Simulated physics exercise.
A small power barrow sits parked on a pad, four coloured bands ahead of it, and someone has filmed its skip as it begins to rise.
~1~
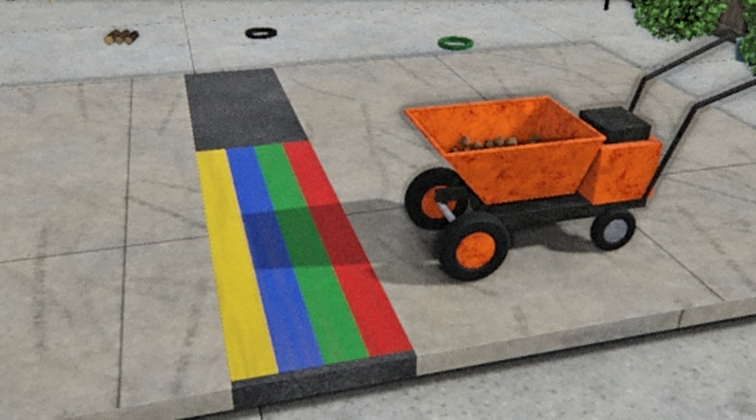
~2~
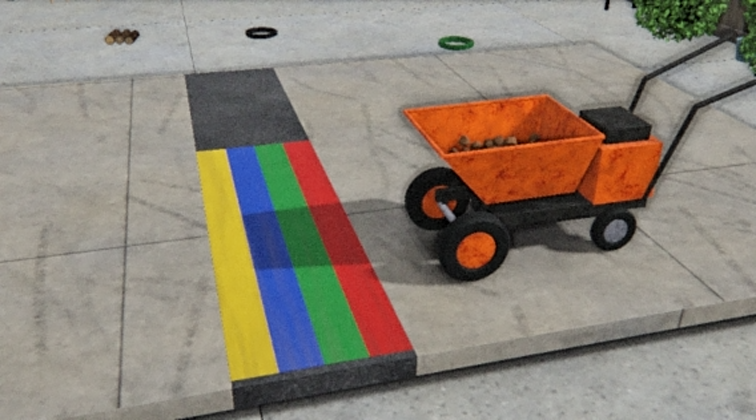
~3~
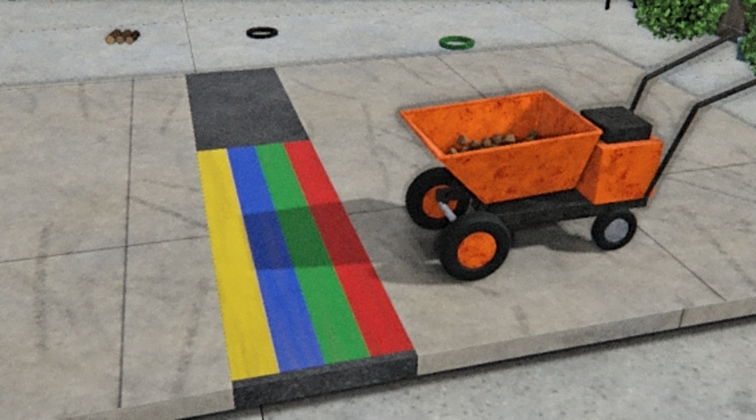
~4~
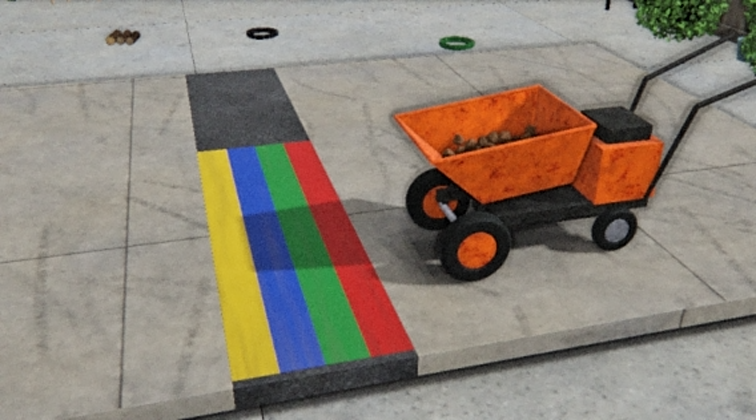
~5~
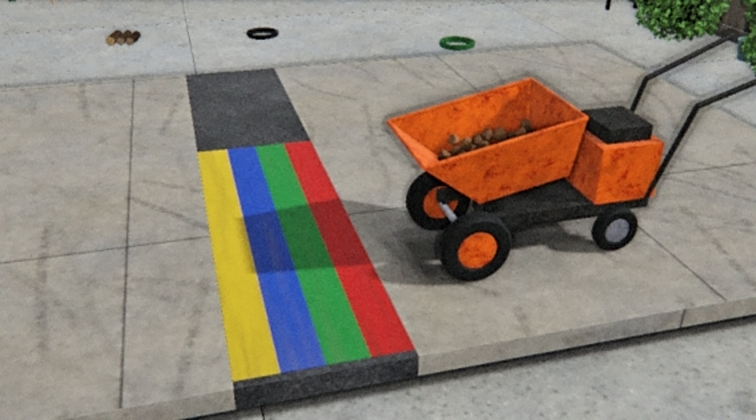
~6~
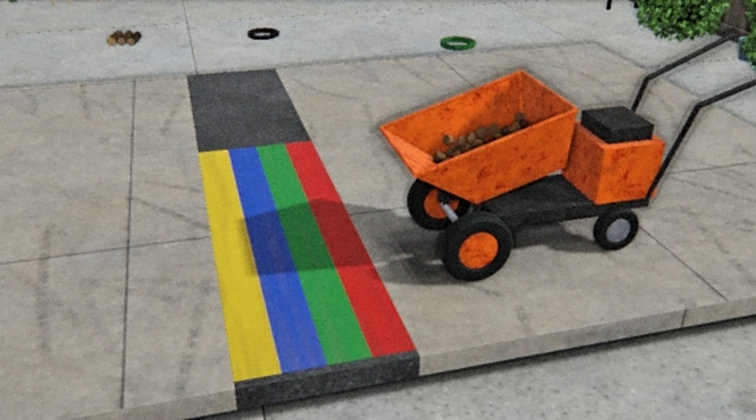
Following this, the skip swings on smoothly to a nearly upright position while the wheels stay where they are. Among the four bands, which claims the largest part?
The green one claims the largest part.
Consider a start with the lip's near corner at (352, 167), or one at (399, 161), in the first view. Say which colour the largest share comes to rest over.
The strip in yellow for the first spot, blue for the second.
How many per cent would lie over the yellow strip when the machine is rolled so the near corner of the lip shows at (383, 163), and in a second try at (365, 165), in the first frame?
The first gives 30 %, the second 50 %.
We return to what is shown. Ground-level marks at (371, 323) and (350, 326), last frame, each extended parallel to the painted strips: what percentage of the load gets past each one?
Roughly 80 per cent, then roughly 50 per cent.
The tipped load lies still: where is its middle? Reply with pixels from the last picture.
Close to (320, 265) in the last view.
Soon, skip tipped steeply; all in the skip.
A while on, skip tipped right over; most in the skip; a small part over the red strip; a small part over the green strip.
Towards the end, skip tipped right over; about a quarter in the skip; about a quarter over the red strip; about half over the green strip; a small part over the blue strip; a stray few over the yellow strip; a stray few off the paint.
Finally, skip tipped right over; a small part in the skip; about a quarter over the red strip; about half over the green strip; a small part over the blue strip; a stray few over the yellow strip; a stray few off the paint.
